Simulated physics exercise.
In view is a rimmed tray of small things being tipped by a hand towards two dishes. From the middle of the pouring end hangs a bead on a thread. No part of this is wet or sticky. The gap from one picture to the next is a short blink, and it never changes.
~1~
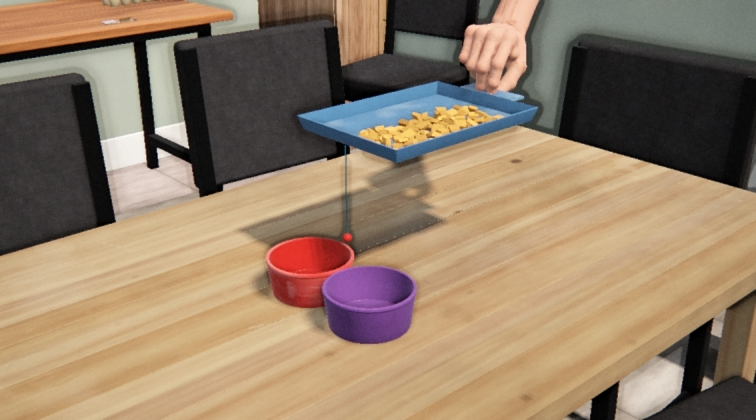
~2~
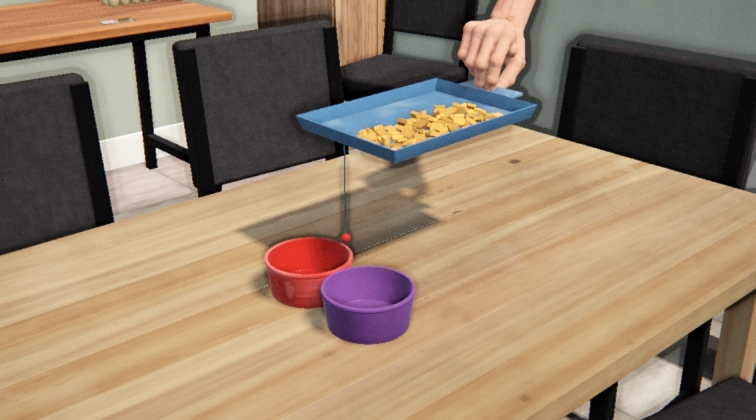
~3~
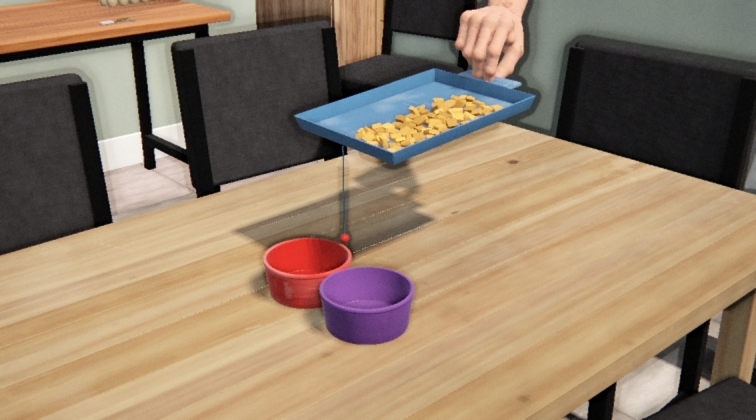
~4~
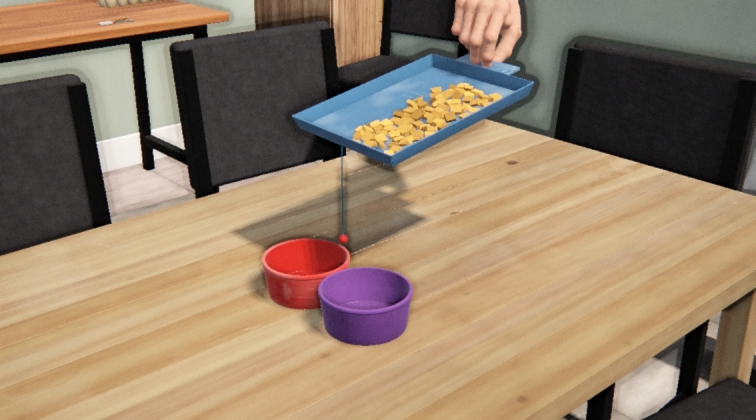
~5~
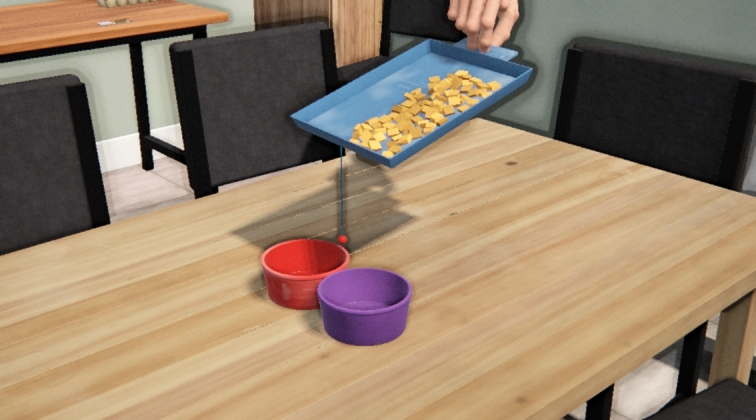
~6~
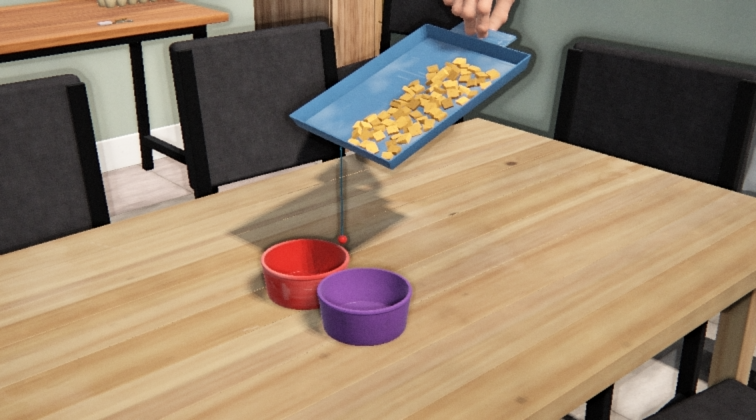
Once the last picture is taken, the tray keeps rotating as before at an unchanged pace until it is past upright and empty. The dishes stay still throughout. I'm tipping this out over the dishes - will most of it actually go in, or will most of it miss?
I'd say the dishes catch most of it, honestly.
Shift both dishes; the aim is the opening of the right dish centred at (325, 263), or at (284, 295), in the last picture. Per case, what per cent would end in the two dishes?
40 % and 0 %.
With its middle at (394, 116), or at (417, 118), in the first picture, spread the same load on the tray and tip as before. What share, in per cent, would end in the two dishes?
The first gives 100 %, the second 90 %.
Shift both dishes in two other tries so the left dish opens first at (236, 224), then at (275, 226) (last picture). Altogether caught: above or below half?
The pair would catch the lesser share the first time and the lesser share the second time.
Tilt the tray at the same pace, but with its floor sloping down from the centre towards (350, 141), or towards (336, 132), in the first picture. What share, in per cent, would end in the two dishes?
80 % and 30 %.
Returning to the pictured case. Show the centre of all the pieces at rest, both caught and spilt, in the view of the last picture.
Centre at rest: Close to (351, 313).
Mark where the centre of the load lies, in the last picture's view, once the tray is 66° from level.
Look close to (372, 143) in the last picture.
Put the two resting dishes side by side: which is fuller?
Fuller at the end: The rightward one.
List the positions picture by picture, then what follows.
Corners of the pouring end at (304, 115) and (396, 148), level; middle of the load at (431, 127), cereal squares; left dish at (276, 282); right dish at (335, 316); bead on its thread at (347, 238), in the first picture.
Corners of the pouring end at (303, 115) and (395, 148), level; middle of the load at (429, 126), in the second picture.
Corners of the pouring end at (301, 115) and (393, 150), tipped barely, lowest at the right corner; middle of the load at (428, 122), in the third picture.
Corners of the pouring end at (298, 115) and (391, 153), tipped a little, lowest at the right corner; middle of the load at (426, 116), in the fourth picture.
Corners of the pouring end at (297, 115) and (390, 155), tipped clearly, lowest at the right corner; middle of the load at (425, 110), in the fifth picture.
Corners of the pouring end at (296, 115) and (389, 157), tipped clearly, lowest at the right corner; middle of the load at (423, 103); left dish at (271, 284); right dish at (330, 318), in the sixth picture.
Soon, tray tipped steeply; nearly all on the tray; a small part in the air.
A while on, tray tipped past a quarter turn; a small part on the tray; about half in the right dish; a small part in the left dish; a small part outside both; about a quarter in the air.
Towards the end, tray tipped past a quarter turn; about two thirds in the right dish; about a quarter in the left dish; a small part outside both.
Finally, tray tipped past a quarter turn; about two thirds in the right dish; about a quarter in the left dish; a small part outside both.
